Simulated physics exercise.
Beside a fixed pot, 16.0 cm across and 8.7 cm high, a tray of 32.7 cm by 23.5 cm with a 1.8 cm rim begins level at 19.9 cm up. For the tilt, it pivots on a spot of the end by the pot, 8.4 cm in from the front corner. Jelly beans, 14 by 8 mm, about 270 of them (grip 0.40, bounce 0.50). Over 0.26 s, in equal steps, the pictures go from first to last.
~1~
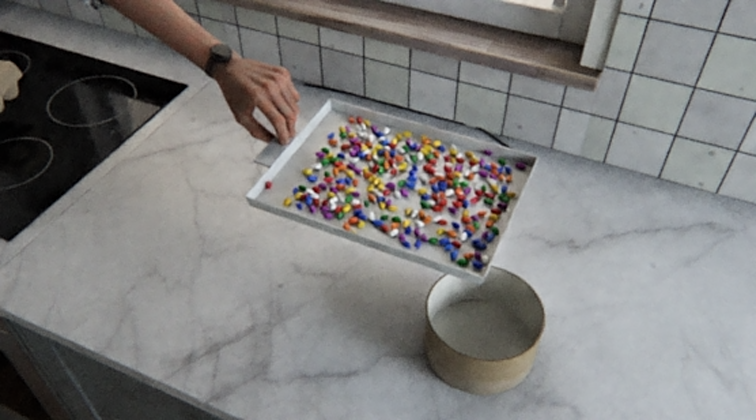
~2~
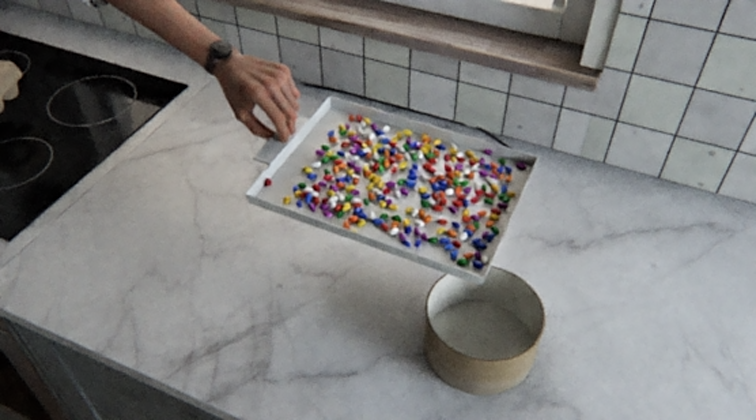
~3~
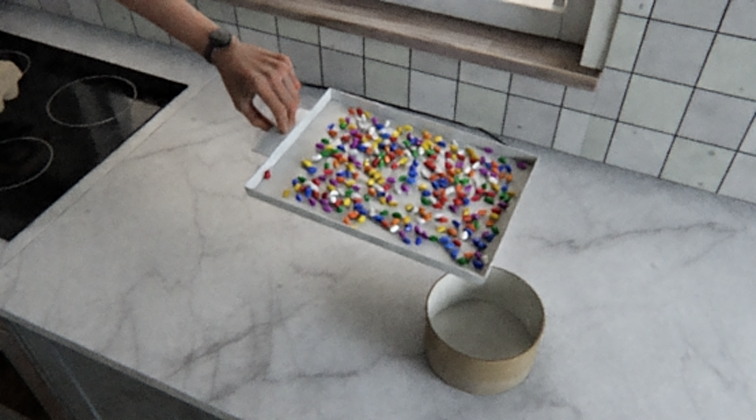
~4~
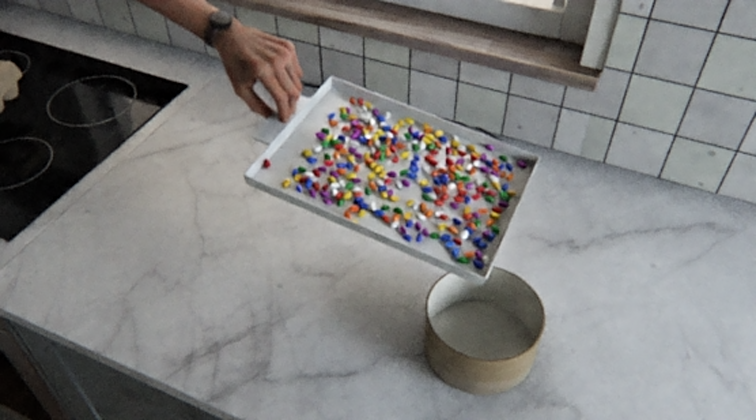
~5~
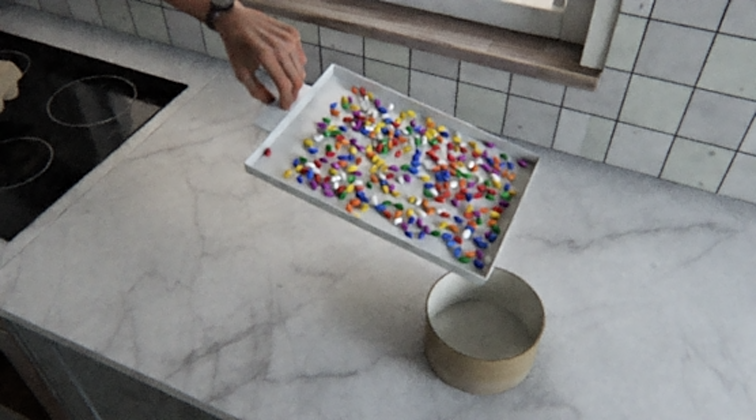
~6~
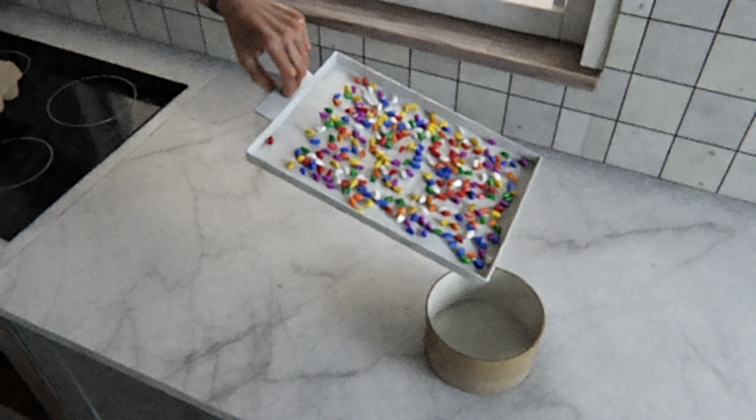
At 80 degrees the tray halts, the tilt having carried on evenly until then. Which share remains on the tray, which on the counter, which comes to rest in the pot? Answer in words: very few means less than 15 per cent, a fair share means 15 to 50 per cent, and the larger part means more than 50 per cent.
Left on the tray: A fair share. Counter: A fair share. Pot: A fair share.
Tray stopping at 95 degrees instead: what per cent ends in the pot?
Then about 40 per cent.
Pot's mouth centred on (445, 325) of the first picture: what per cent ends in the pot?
I'd put it at around 5 per cent.
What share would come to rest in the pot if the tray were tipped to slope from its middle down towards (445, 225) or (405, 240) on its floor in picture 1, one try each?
Some 75 and 60 per cent.
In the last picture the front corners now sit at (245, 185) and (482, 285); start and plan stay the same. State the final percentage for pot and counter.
Final per cent - pot 70, counter 25.
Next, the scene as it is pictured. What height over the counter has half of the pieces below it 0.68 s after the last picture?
About 22 centimetres.
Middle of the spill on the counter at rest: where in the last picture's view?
The spill is centred close to (584, 338).
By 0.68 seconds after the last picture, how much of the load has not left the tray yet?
Of the load, some 80 percent.
Then, 0.41 s after the last picture, tilt 47 degrees; the tray holds 100 %, the pot 0 %.
Then, 0.68 s after the last picture, tilt 67 degrees; the tray holds 80 %, the pot 0 %.
Then, 1.06 s after the last picture, tilt 80 degrees; the tray holds 30 %, the pot 25 %.
In the end, tray 25 %, counter 45 %, pot 30 %.
